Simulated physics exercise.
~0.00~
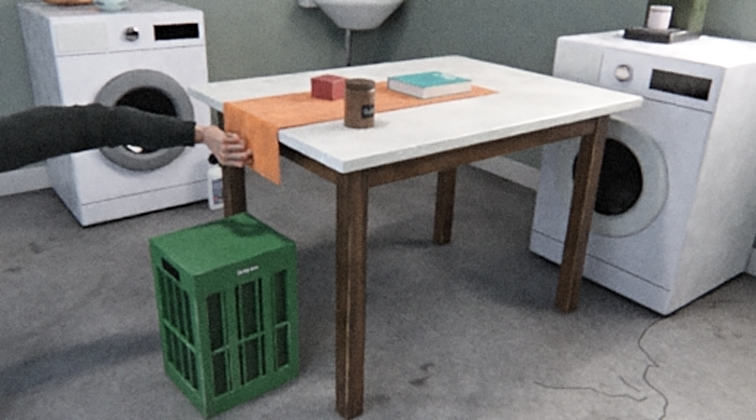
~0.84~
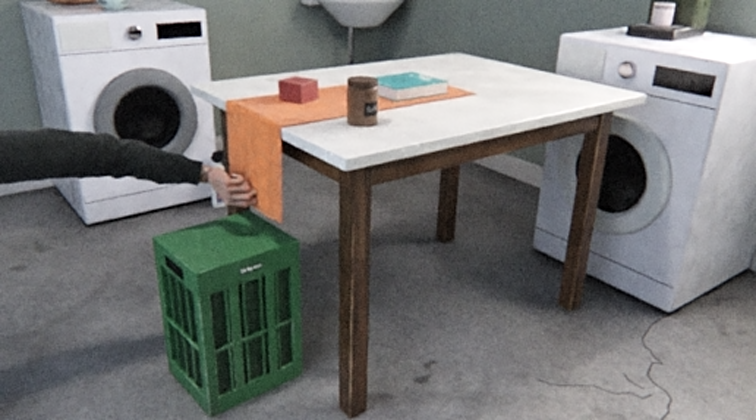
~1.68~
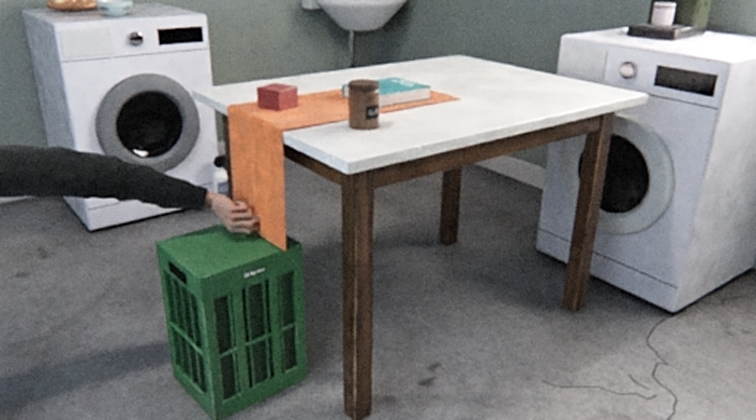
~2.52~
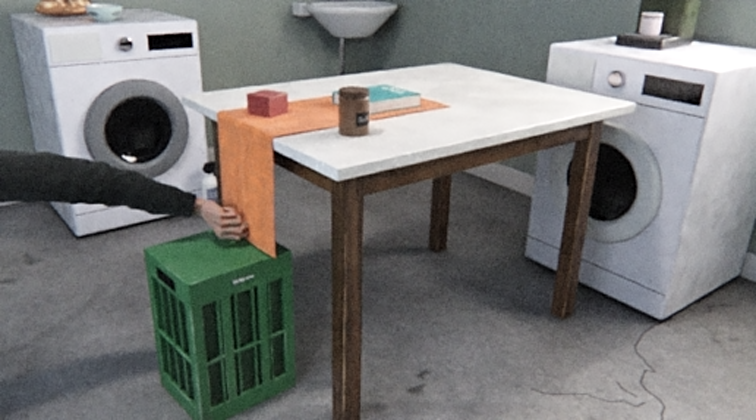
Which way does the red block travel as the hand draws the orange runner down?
The red block moves to the left, carried along on the runner.
